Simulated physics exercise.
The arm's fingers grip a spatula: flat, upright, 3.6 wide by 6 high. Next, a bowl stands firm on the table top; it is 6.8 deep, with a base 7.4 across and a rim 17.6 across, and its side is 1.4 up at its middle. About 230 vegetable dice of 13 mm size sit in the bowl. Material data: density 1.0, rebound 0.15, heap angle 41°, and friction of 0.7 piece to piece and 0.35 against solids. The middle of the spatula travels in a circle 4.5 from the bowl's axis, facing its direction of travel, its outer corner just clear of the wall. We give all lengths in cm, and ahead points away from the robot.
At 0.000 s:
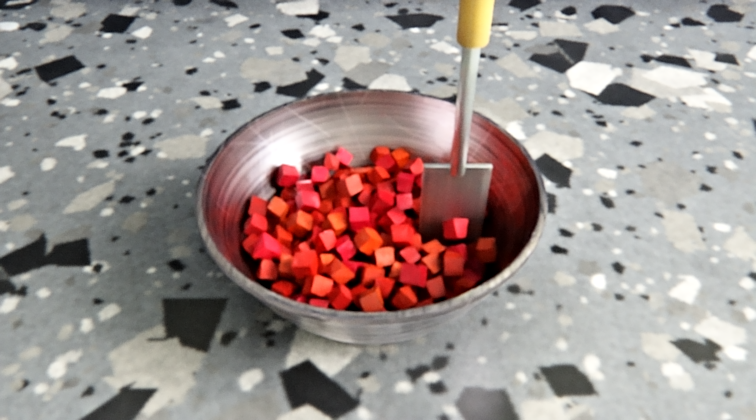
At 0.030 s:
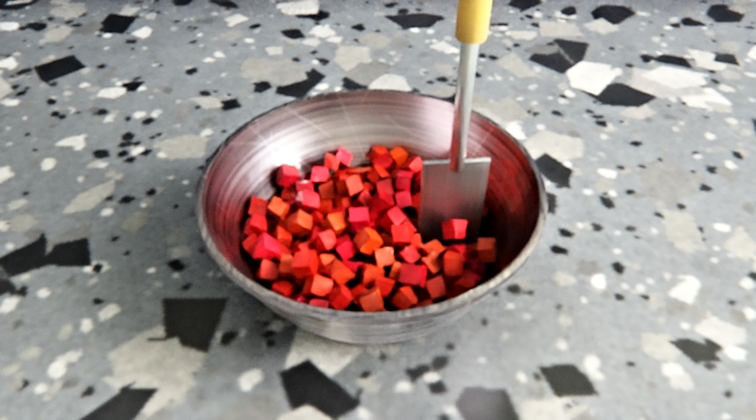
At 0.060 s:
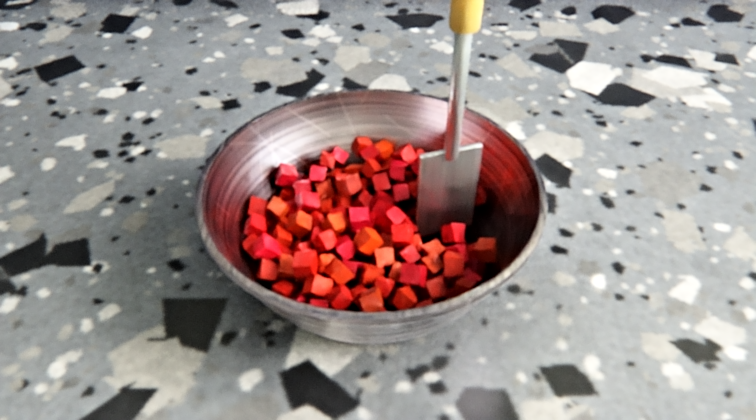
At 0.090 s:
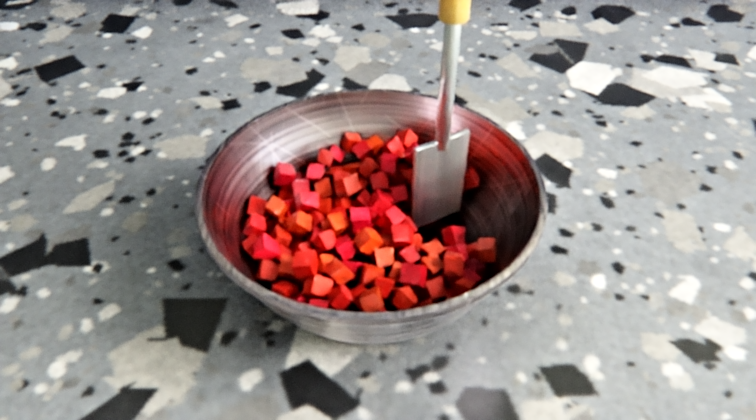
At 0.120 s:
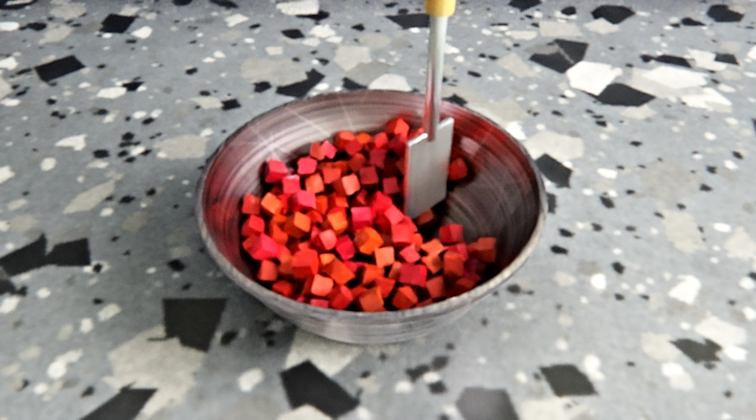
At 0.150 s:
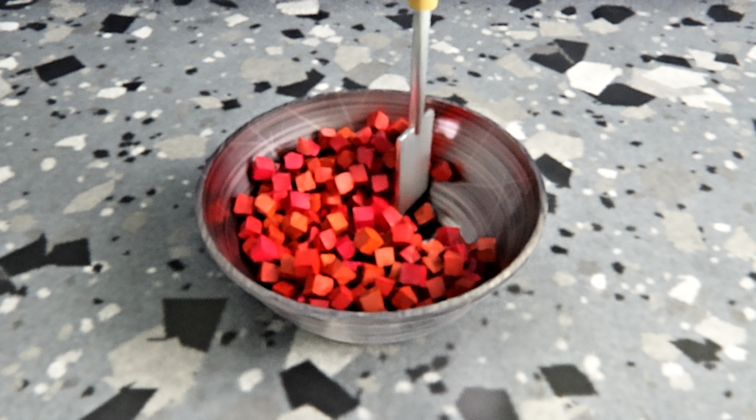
A yellow-handled spatula sweeps left and away through red and orange dice in a bowl.
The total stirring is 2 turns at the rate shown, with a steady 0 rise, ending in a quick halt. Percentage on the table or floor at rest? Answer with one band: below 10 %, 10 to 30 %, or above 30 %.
10 to 30 %.
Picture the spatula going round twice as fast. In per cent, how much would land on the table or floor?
Then about 50 per cent.
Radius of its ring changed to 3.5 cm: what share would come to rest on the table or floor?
Then some 25 percent.
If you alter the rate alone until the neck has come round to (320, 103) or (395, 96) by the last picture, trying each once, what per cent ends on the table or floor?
Some 60 and 30 %.
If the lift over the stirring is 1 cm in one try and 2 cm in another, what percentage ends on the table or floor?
Near 20 in a hundred, then near 20 in a hundred.
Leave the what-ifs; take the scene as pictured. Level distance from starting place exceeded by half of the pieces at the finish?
Roughly 8 cm.
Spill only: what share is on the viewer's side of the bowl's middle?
I'd estimate some 60 per cent.
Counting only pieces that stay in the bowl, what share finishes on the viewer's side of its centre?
Roughly 20 percent of it.
After 0.76 s, 318° round, highest piece 8 above the table; 214 in the bowl, 13 on the table or floor, 1 in flight or on the tool.
After 1.36 s, 220° round, highest piece 9 above the table; 195 in the bowl, 30 on the table or floor, 3 in flight or on the tool.
After 1.87 s, 0° round, highest piece 8 above the table; 184 in the bowl, 44 on the table or floor.
After 2.57 s, 0° round, highest piece 8 above the table; 184 in the bowl, 44 on the table or floor.
At rest, 184 in the bowl, 44 on the table or floor. That is 19 % on the table or floor.
